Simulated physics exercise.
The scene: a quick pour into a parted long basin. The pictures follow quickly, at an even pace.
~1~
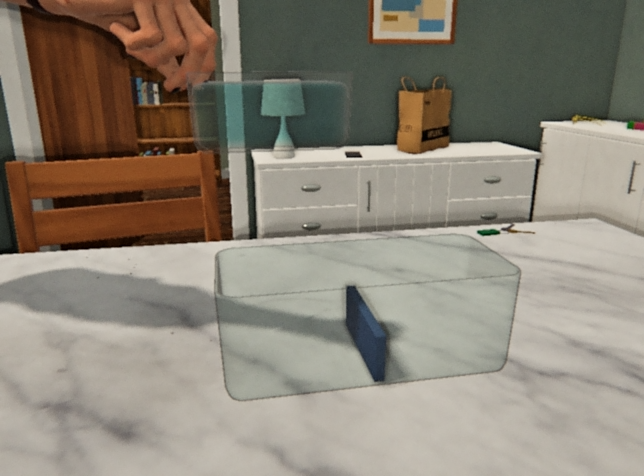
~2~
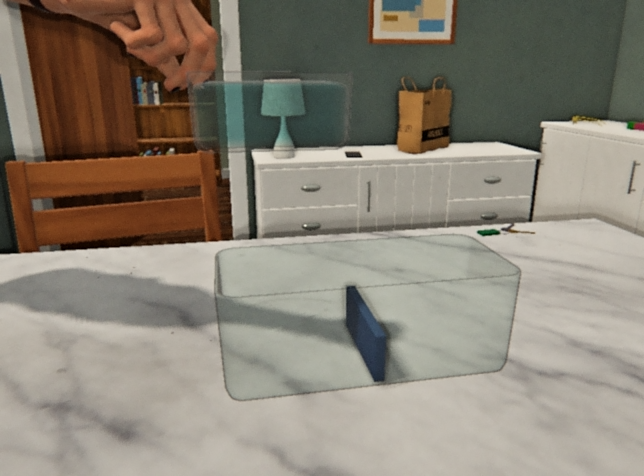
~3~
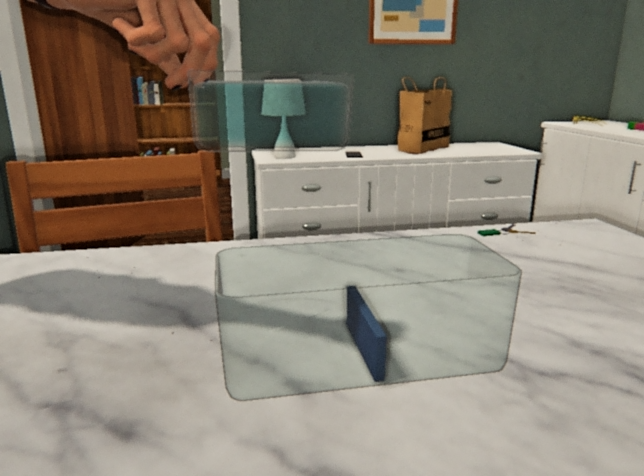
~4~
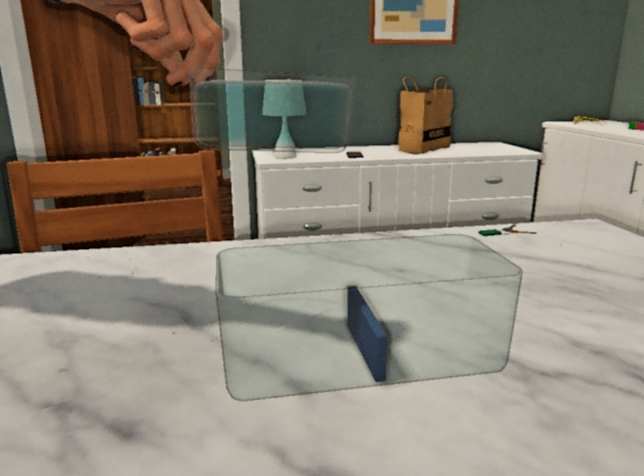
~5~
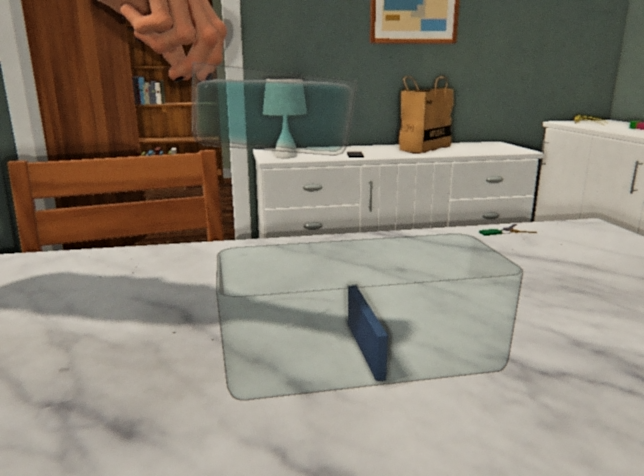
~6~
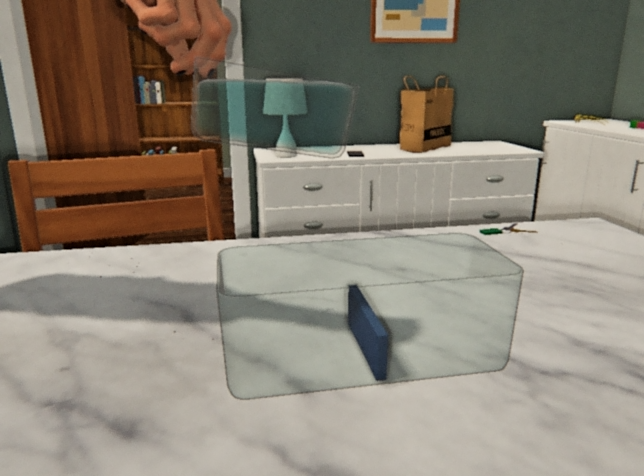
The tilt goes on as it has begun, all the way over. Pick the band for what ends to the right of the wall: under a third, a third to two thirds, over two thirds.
The share right of the wall is above two thirds.
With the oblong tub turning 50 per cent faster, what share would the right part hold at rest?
Some 75 per cent.
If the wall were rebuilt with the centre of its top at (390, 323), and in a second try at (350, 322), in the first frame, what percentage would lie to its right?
In turn 60 and 80 in a hundred.
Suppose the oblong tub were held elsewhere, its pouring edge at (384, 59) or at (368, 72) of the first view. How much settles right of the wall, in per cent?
About 90 and 85 per cent.
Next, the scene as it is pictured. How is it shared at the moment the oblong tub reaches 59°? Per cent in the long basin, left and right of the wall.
Some 0 per cent left and 15 right.
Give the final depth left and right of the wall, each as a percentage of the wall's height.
Left: 10 %. Right: 50 %.
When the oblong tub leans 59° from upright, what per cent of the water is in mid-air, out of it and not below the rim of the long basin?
Close to 35 per cent.
A moment on, the oblong tub is tipped part way and 48 per cent is still to pour, 1 is left of the wall and 14 right of it.
Next, the oblong tub is tipped on its side and 10 per cent is still to pour, 5 is left of the wall and 73 right of it.
Then the oblong tub is tipped right over and 1 per cent is still to pour, 19 is left of the wall and 74 right of it.
Later the oblong tub is tipped right over and 0 per cent is still to pour, 21 is left of the wall and 74 right of it.
At rest 21 per cent lies left of the wall, 74 right of it and 5 outside.
